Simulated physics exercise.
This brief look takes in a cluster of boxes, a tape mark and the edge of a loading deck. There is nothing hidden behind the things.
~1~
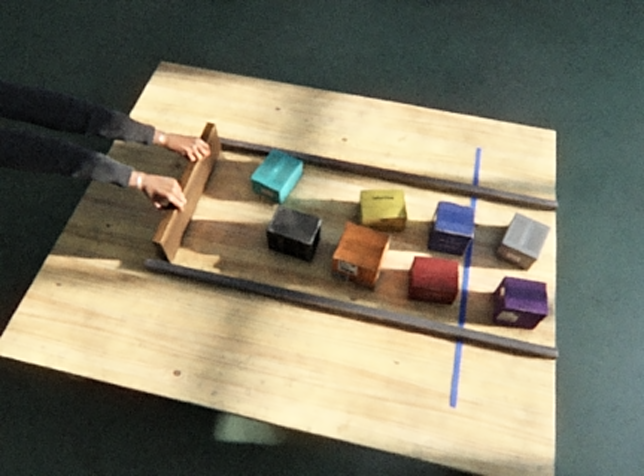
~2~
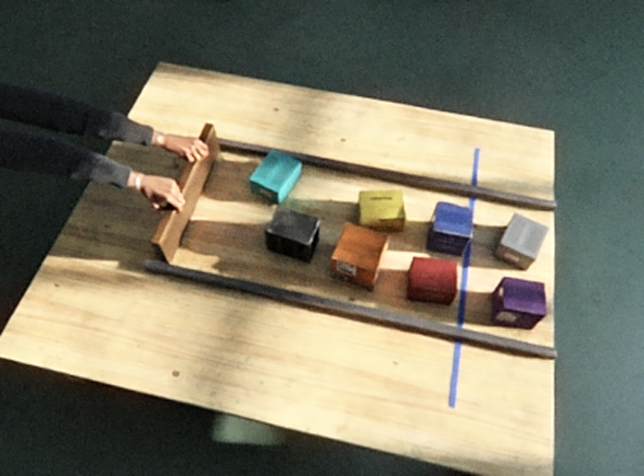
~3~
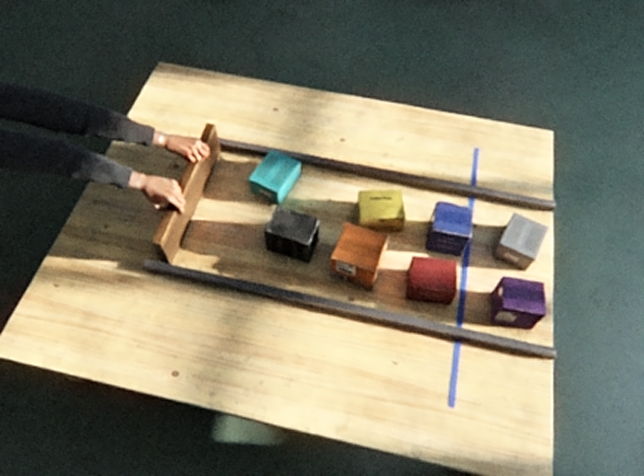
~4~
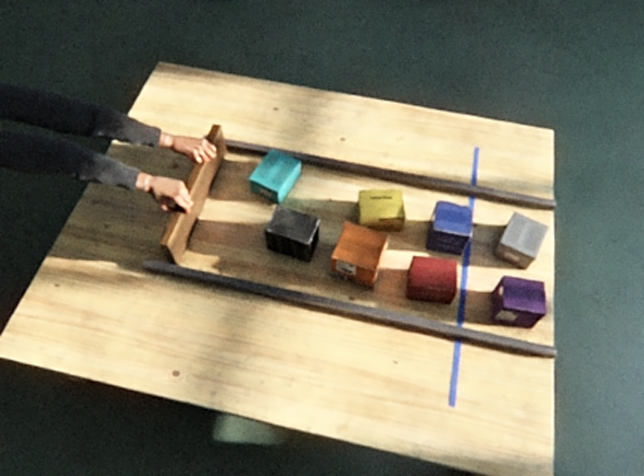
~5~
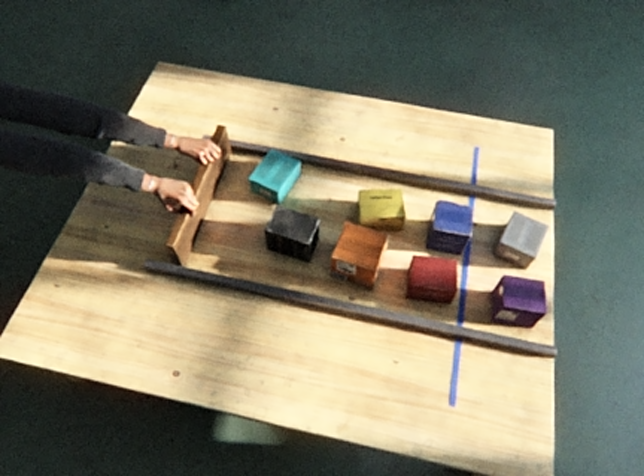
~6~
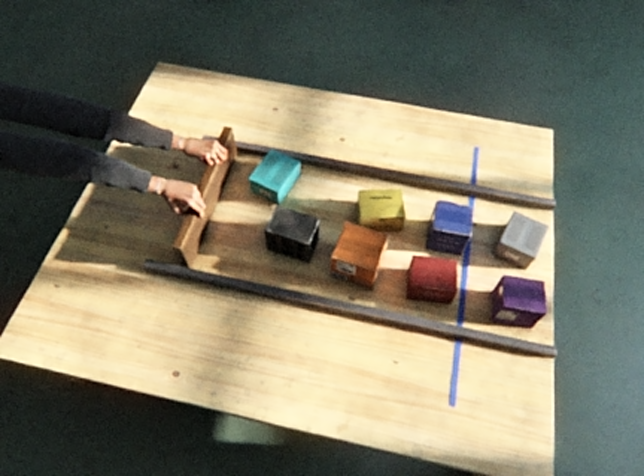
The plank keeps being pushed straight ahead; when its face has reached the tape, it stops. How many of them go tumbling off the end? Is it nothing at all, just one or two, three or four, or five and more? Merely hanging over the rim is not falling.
Well, the ones that get knocked off number between three and four.
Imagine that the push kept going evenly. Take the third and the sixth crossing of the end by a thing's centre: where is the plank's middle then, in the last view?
I'd put the first at about (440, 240) and the next at about (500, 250).
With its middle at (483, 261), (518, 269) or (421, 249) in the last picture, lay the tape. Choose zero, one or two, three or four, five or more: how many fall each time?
3 or 4; 5 or more; one or two.
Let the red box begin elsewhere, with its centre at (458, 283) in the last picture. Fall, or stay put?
It goes off the edge.
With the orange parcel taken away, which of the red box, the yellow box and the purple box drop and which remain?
Here's how it goes: The red box hangs on, the yellow box hangs on, and the purple box is gone.
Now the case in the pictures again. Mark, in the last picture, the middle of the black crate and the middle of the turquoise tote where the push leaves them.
Positions - first (493, 273), then (491, 216).
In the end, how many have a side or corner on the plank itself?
My count gives 2.
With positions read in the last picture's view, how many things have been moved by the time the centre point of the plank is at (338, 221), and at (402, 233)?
So 5, and at the other place 8.
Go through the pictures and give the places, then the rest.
Grey tote (522, 242); purple box (519, 303); blue box (451, 228); plank (190, 190); tape (468, 259), in the first frame.
Purple box (518, 303); black crate (293, 235), in the second frame.
Blue box (449, 229); yellow box (380, 211), in the third frame.
Grey tote (521, 241); red box (432, 280), in the fourth frame.
Purple box (518, 302); plank (201, 193), in the fifth frame.
Grey tote (521, 240); purple box (518, 302); blue box (449, 228); plank (208, 195); tape (467, 258), in the sixth frame.
Soon after, none off yet; grey tote at rest near (521, 240); purple box at rest near (518, 302); blue box at rest near (449, 228).
After that, none off yet; grey tote at rest near (521, 240); purple box at rest near (518, 302); blue box displaced a little near (455, 229).
And then, none off yet; grey tote displaced about its own width near (560, 252); purple box tilting a little near (580, 320); blue box displaced well along near (522, 249).
In the end, the number that fall off is three or four; gone, red box, blue box, purple box and grey tote.
